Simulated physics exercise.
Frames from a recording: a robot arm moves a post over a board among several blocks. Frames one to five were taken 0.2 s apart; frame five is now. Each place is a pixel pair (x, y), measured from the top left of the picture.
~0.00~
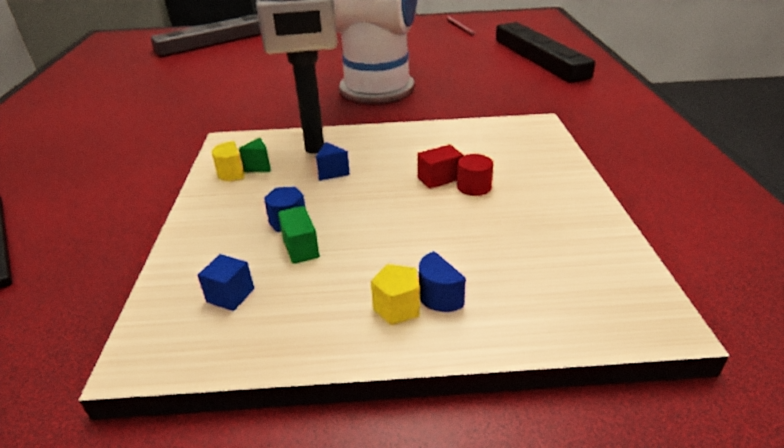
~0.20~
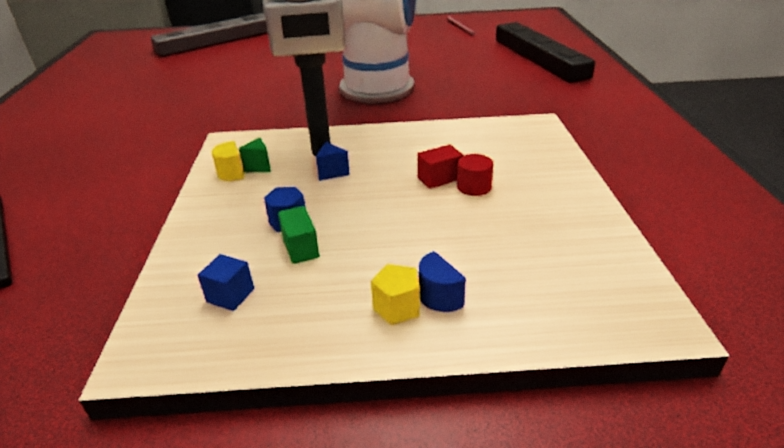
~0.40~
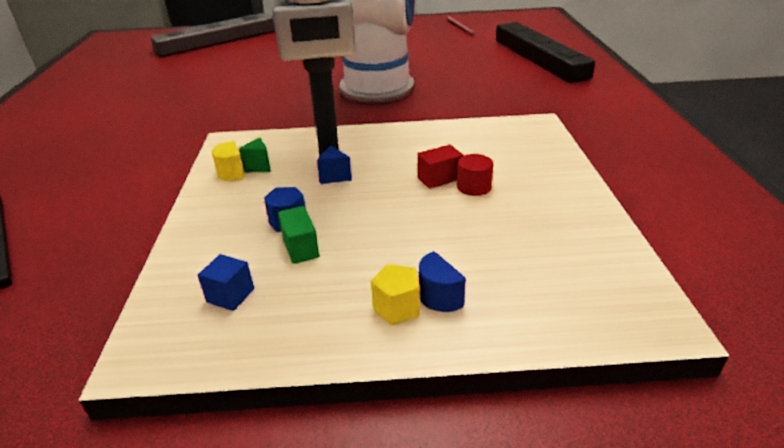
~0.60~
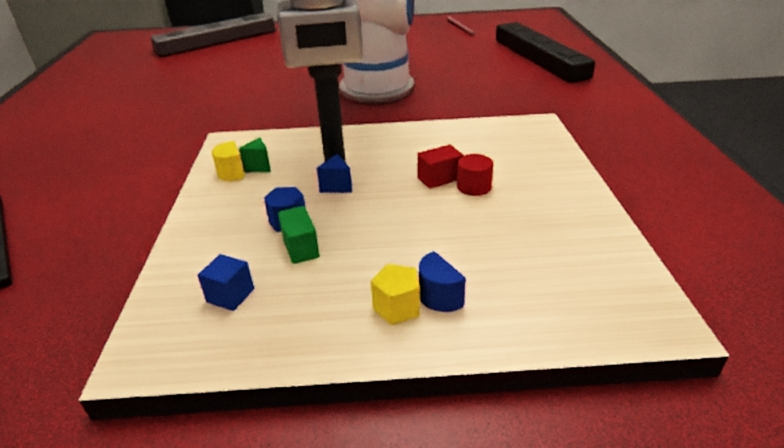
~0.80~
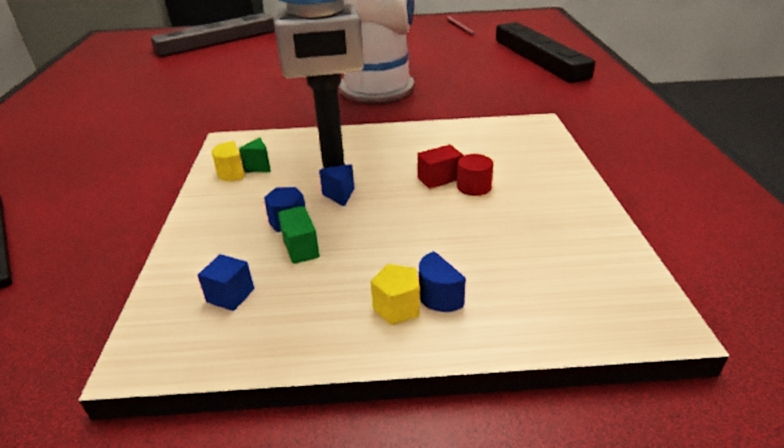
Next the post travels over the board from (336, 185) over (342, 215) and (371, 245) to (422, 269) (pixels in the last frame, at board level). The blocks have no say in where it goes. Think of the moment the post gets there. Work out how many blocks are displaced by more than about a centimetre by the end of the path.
It should be one, as far as I can tell.
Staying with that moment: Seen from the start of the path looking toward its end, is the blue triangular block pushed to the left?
Final answer: No.
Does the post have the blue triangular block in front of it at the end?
No
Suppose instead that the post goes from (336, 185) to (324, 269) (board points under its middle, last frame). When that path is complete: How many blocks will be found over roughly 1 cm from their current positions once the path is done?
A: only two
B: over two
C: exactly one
I'll go with C - exactly one.
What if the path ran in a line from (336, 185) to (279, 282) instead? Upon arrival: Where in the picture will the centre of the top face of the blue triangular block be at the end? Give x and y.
It is going to be at (341, 188).
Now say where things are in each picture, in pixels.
Lower end of the post at (315, 149), tops of blocks, blue triangular block at (330, 149), blue half-round block at (439, 268), in the first frame.
Post at (322, 152), blocks as before, in the second frame.
Post at (330, 158), blue triangular block at (332, 153), in the third frame.
Post at (336, 166), blue triangular block at (335, 163), in the fourth frame.
Post at (335, 179), blue triangular block at (337, 171), blue half-round block at (439, 268), in the fifth frame.
On the path given first. One third of the way, post at (341, 209); blue triangular block at (348, 202), turned 15° anticlockwise.
Two thirds of the way, post at (370, 238); blue triangular block at (370, 234), turned 15° clockwise.
At the end, post at (422, 262); blue triangular block at (374, 244), turned 45° clockwise; blue half-round block not moved.
